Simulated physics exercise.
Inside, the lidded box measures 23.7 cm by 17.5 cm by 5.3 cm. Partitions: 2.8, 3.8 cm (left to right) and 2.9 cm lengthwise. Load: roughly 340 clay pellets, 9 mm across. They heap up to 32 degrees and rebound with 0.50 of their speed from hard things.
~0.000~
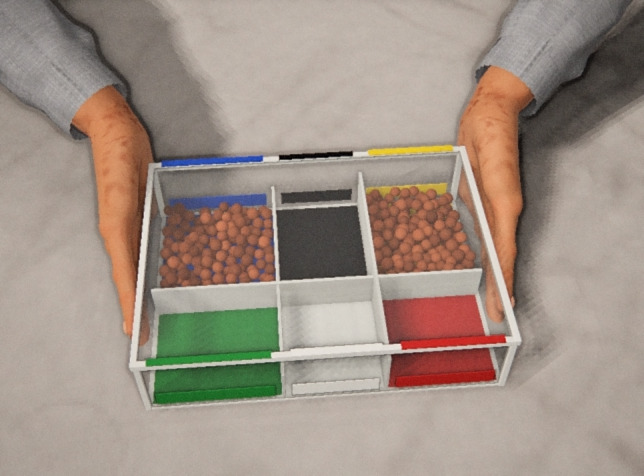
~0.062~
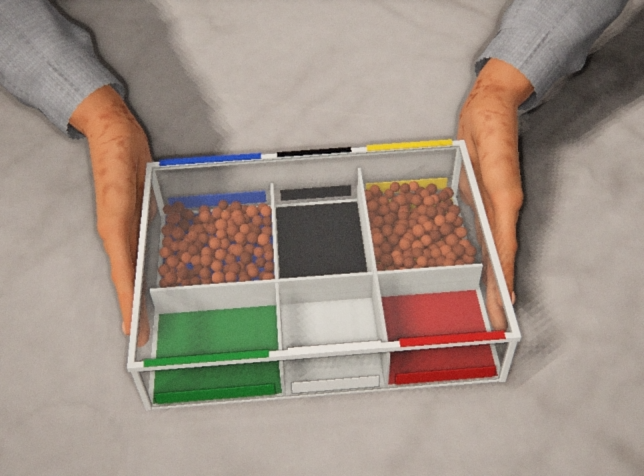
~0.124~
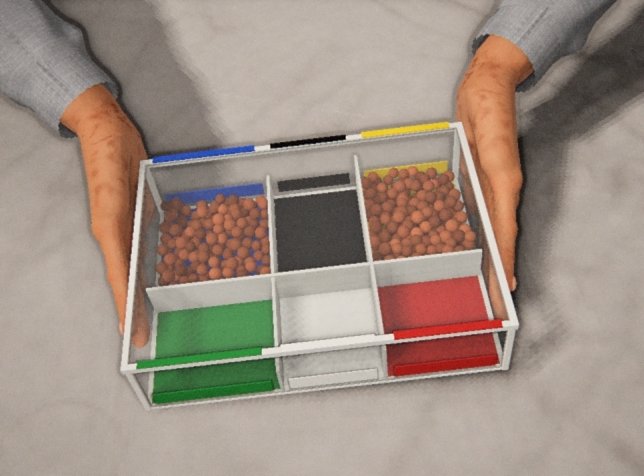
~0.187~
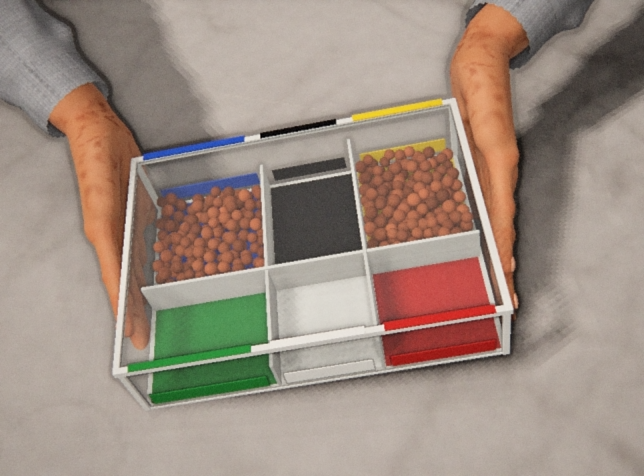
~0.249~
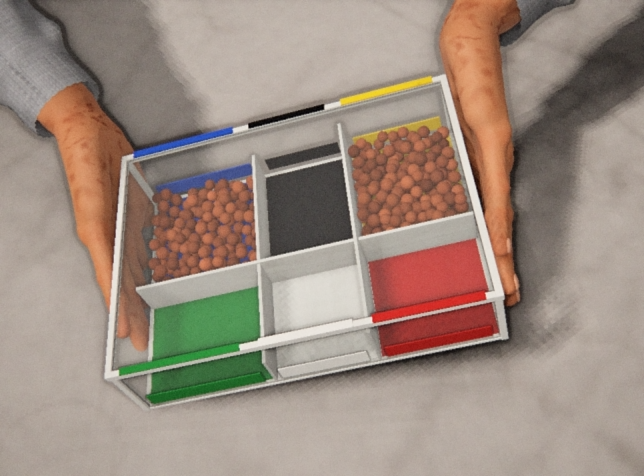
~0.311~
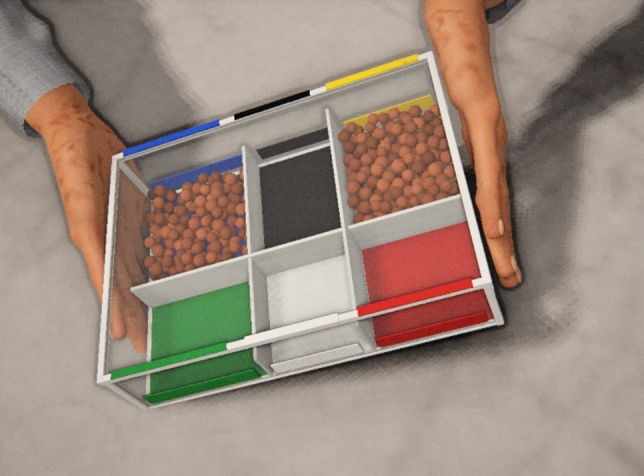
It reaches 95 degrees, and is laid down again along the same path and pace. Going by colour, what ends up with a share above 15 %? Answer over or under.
Red: Under, blue: Over, green: Over, yellow: Over, white: Under, black: Under.
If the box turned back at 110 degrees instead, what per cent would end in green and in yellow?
Green 30, yellow 25.
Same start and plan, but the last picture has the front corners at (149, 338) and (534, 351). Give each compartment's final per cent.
Red 40; blue 10; green 0; yellow 30; white 15; black 0.
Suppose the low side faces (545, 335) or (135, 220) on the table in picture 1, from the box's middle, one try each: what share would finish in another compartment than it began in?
Some 40 and 10 per cent.
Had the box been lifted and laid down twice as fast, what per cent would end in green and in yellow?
Green 15; yellow 40.
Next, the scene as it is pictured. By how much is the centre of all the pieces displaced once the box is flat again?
Some 6.5 cm.
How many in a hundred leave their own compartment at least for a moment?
Some 35 per cent.
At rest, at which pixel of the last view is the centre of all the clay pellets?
At about (199, 275).
After 1.30 s, tilt 94 degrees; red 5 %, blue 45 %, green 10 %, yellow 40 %, black 5 %.
After 1.95 s, tilt 41 degrees; blue 40 %, green 25 %, yellow 30 %.
Then, at 2.65 s, tilt 0 degrees; blue 40 %, green 25 %, yellow 30 %, black 5 %.
By 3.2 s all is still; red 0 %, blue 40 %, green 25 %, yellow 30 %, white 0 %, black 5 %.
